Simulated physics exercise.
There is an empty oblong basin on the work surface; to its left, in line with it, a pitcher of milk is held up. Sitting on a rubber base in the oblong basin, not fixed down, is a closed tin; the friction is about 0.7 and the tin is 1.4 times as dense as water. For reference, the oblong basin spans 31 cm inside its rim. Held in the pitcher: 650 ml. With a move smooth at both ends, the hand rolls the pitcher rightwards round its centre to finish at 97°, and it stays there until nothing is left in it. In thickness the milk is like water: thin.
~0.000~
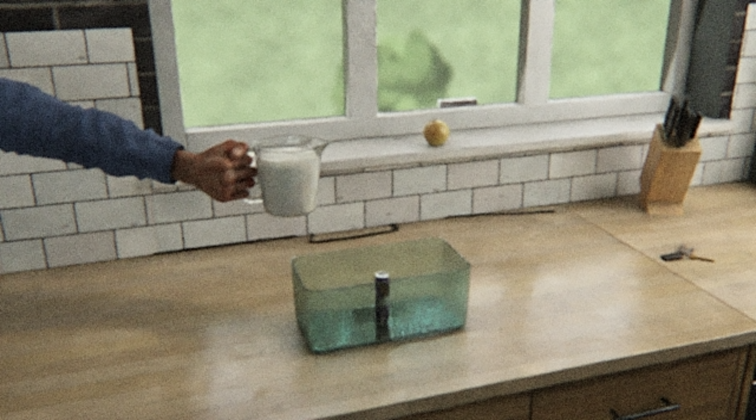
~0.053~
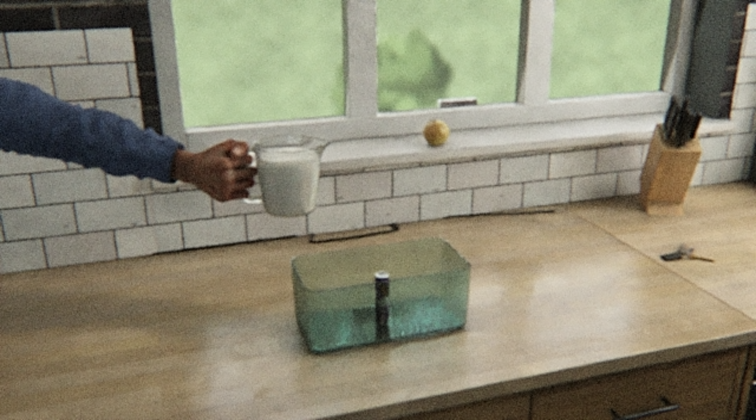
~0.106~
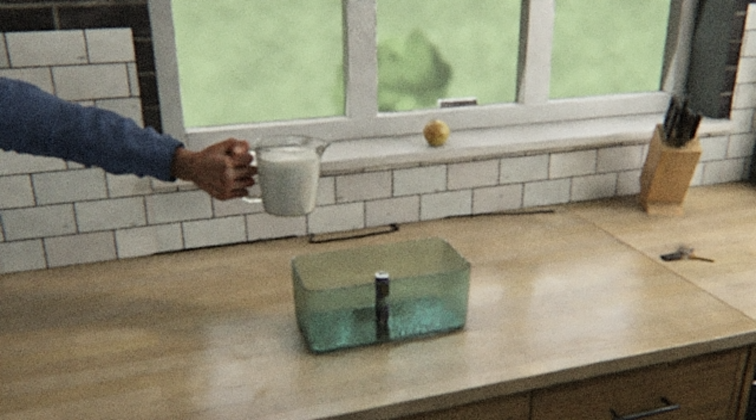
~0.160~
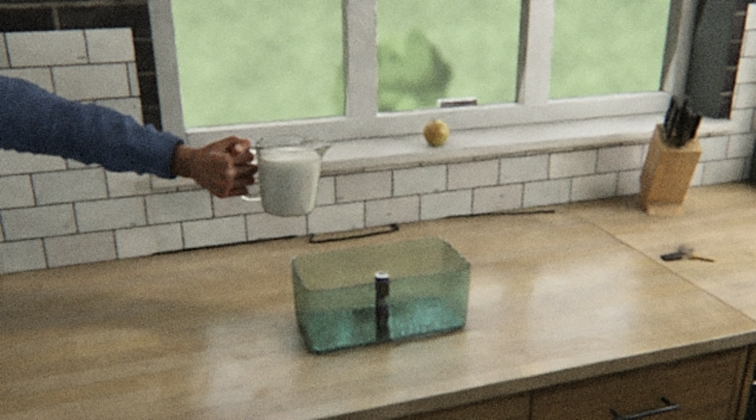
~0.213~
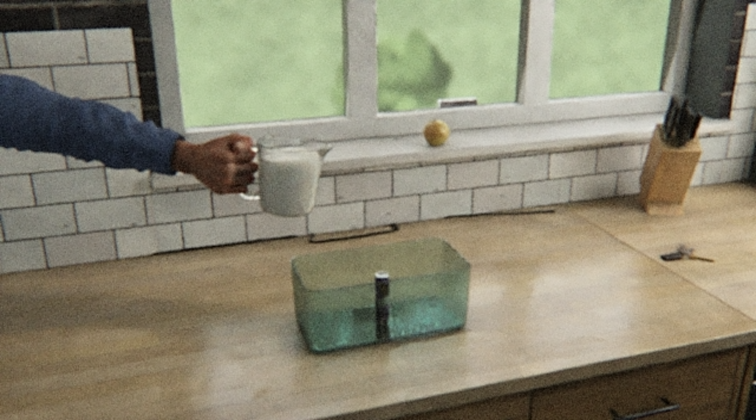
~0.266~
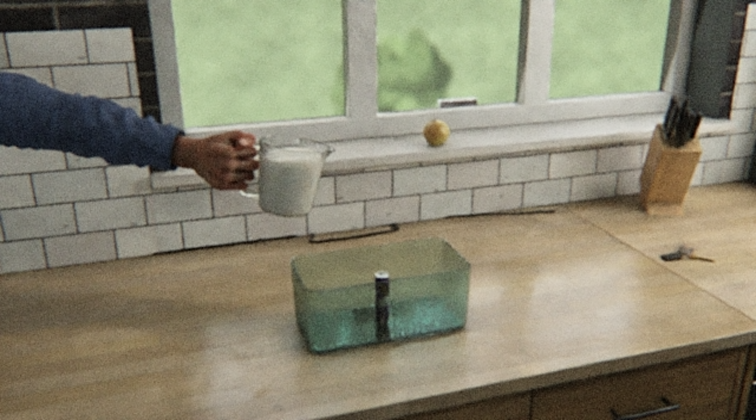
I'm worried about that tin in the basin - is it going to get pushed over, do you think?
Yes: It tilts over.
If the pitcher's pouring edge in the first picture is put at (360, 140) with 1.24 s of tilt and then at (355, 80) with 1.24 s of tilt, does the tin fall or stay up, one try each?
Run one: It does not tip. Run two: It does not tip.
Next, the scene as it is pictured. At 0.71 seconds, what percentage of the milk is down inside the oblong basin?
About 2%.
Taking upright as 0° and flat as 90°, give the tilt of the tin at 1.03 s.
0°.
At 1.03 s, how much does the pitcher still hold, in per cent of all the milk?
30 per cent or so.
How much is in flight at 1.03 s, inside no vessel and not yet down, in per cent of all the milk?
Near 24 percent.
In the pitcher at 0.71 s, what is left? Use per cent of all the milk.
Some 82 per cent.
Then, 0.71 s in, the tilt is 59° and 82 per cent is still to pour; the tin stands where it began.
Then, 1.03 s in, the tilt is 90° and 30 per cent is still to pour; the tin stands where it began.
Then, 1.37 s in, the tilt is 97° and 3 per cent is still to pour; the tin lies on its side.
Then, 1.74 s in, the tilt is 97° and 0 per cent is still to pour; the tin lies on its side.
Finally, the tin lies on its side.
